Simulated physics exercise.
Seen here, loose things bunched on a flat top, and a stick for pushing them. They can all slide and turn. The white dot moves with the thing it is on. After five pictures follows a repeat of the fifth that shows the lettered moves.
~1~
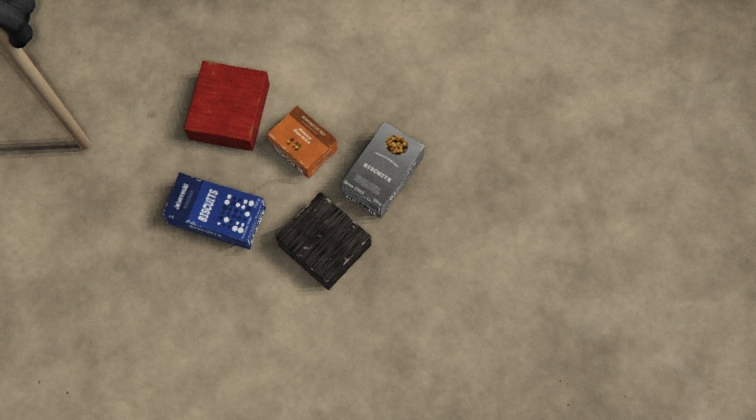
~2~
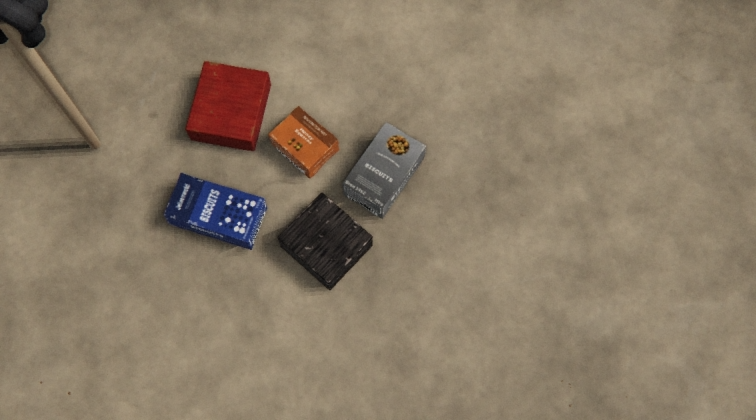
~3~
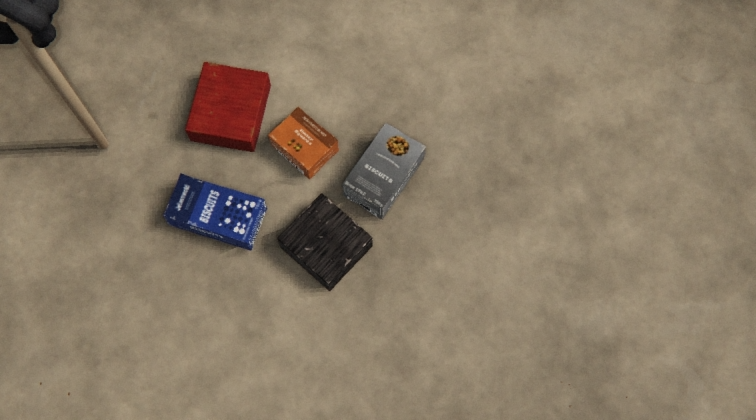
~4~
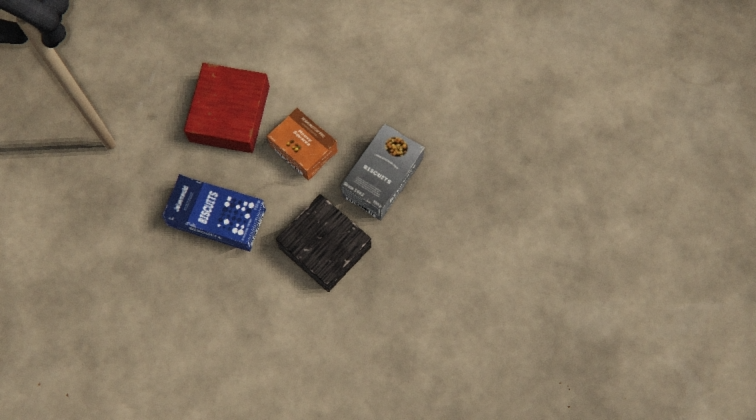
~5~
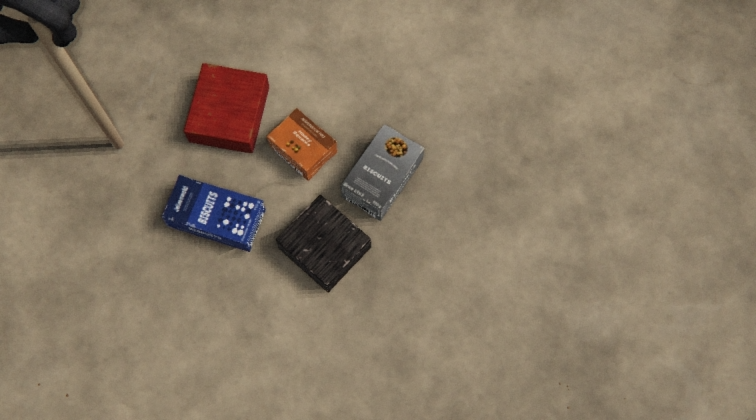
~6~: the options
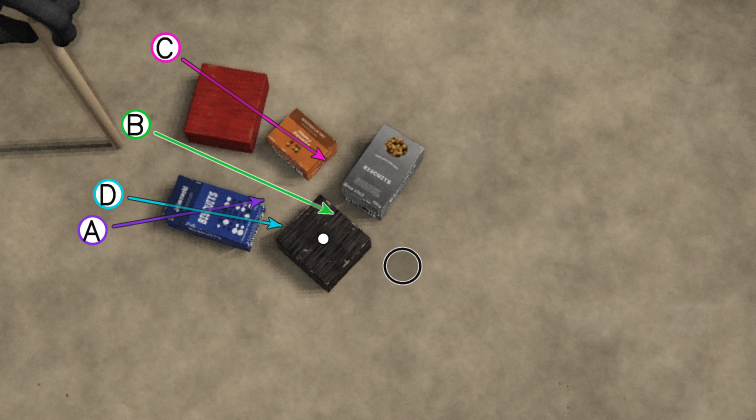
A stick held by a dark gripper at the upper left edged slightly to the right, while five boxes and blocks, red, orange, grey, blue and black, sat clustered together and barely moved.
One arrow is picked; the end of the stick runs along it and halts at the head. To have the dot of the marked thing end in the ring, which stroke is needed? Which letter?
Stroke D.
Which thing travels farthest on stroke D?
It is the blue packet.
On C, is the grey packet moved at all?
Yes.
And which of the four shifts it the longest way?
D.
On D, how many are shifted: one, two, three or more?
In all, two.
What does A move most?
The blue packet.
On the marked copy, A from (113, 226) to (263, 200); B from (155, 133) to (333, 213); C from (183, 60) to (325, 160); D from (129, 198) to (281, 225); the ring at (402, 266); the white dot at (323, 239).
Taking D. A third of the way, foot of the stick (184, 208); black block (324, 243); blue packet (230, 217).
Two thirds of the way, foot of the stick (238, 218); black block (363, 255); blue packet (282, 235).
When it is over, foot of the stick (281, 226); black block (403, 273); blue packet (324, 246); the dot on the black block is in the ring.
As for the rest, A leaves the dotted thing at (371, 265); B leaves the dotted thing at (332, 253); C leaves the dotted thing at (326, 269).
